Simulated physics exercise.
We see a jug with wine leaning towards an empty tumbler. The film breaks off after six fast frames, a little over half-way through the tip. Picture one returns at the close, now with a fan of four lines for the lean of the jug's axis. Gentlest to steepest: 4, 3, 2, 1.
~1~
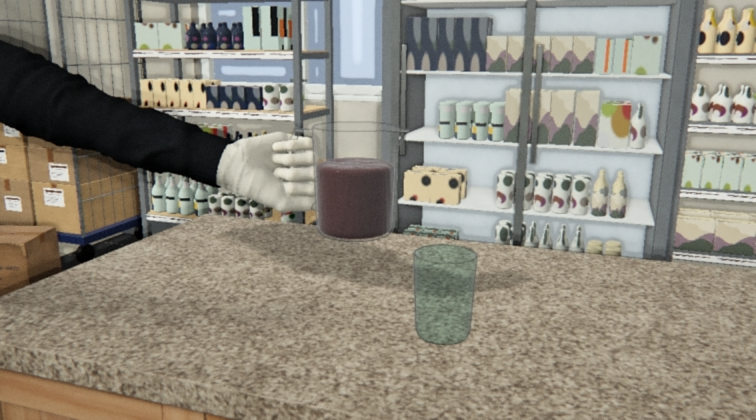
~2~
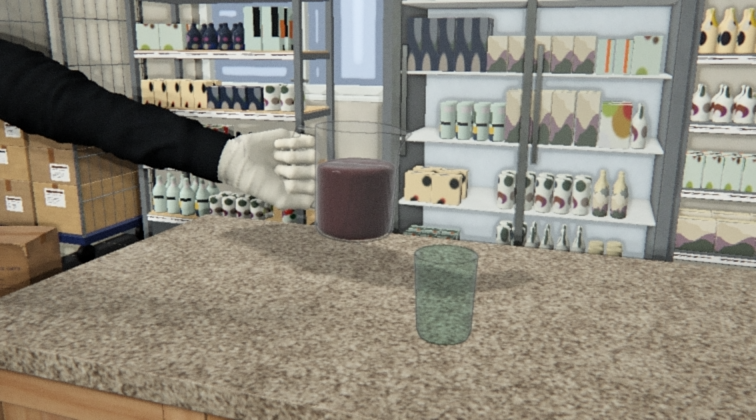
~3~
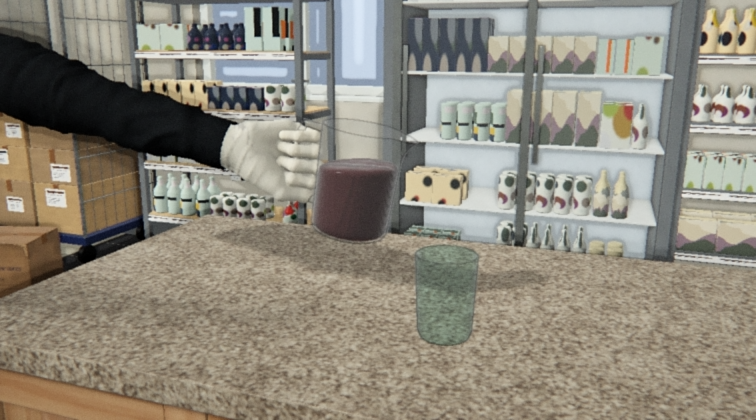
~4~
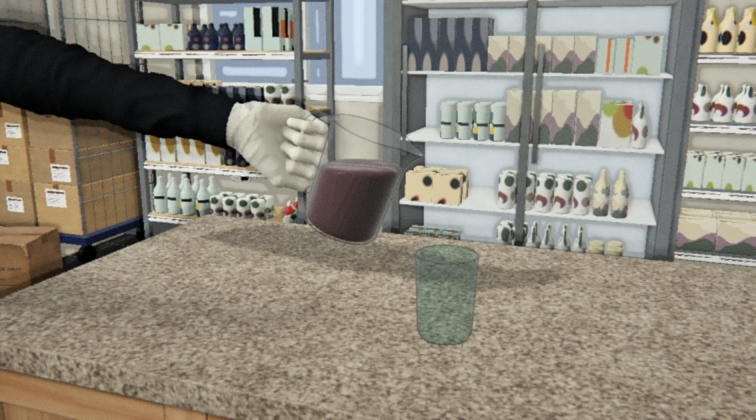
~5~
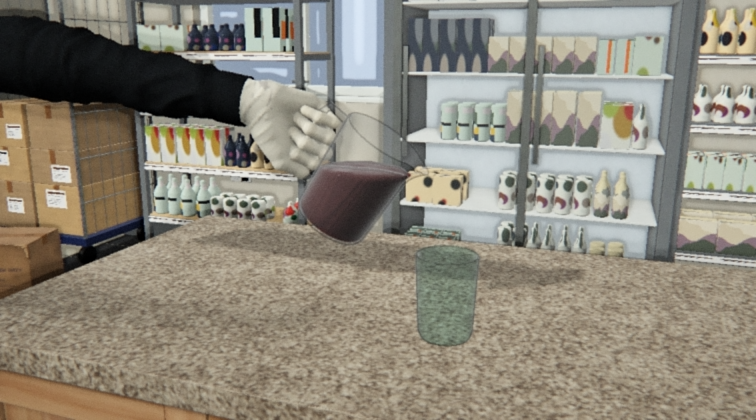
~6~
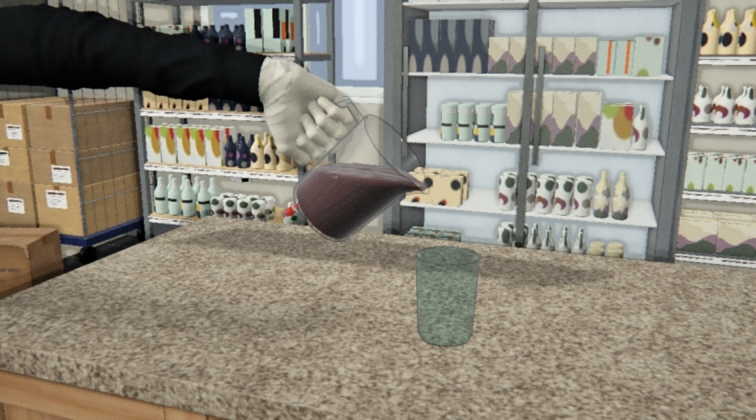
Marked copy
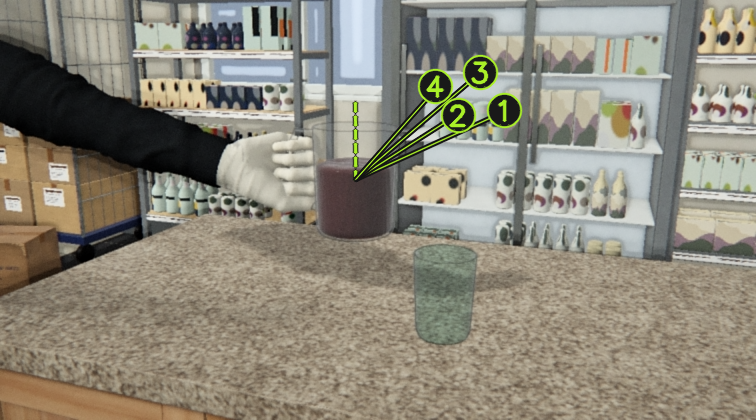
A white-gloved hand on a black-sleeved arm reaches in from the left, holding a clear jug of dark purplish-red wine above a speckled stone counter, viewed from slightly above in a shop-like room. An empty greenish tumbler stands right of the jug, with stocked shelves behind and cardboard boxes at left. The hand rises and tilts the jug rightward, gradually then more steeply, while the view stays still.
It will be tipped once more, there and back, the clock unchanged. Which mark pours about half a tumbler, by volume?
Go for 1.
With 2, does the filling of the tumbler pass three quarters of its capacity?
No.
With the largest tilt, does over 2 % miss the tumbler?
No.
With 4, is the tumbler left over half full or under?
Under.
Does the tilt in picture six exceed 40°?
Yes.
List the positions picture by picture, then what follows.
In the first picture, upright, lip at (407, 131); rim of the tumbler round (445, 253); nothing has left yet.
In the second picture, tipped about 2°, lip at (410, 134); nothing has left yet.
In the third picture, tipped about 10°, lip at (416, 142); nothing has left yet.
In the fourth picture, tipped about 21°, lip at (422, 155); nothing has left yet.
In the fifth picture, tipped about 34°, lip at (427, 173); nothing has left yet.
In the sixth picture, tipped about 48°, lip at (428, 192); nothing has left yet.
On the marked copy, 1 at (489, 118); 2 at (443, 123); 3 at (468, 83); 4 at (425, 100).
With 1, the tumbler ends with about 50 % of what it can hold.
With 2, the tumbler ends with about 28 % of what it can hold.
With 3, the tumbler ends with about 12 % of what it can hold.
With 4, the tumbler ends with about 3 % of what it can hold.
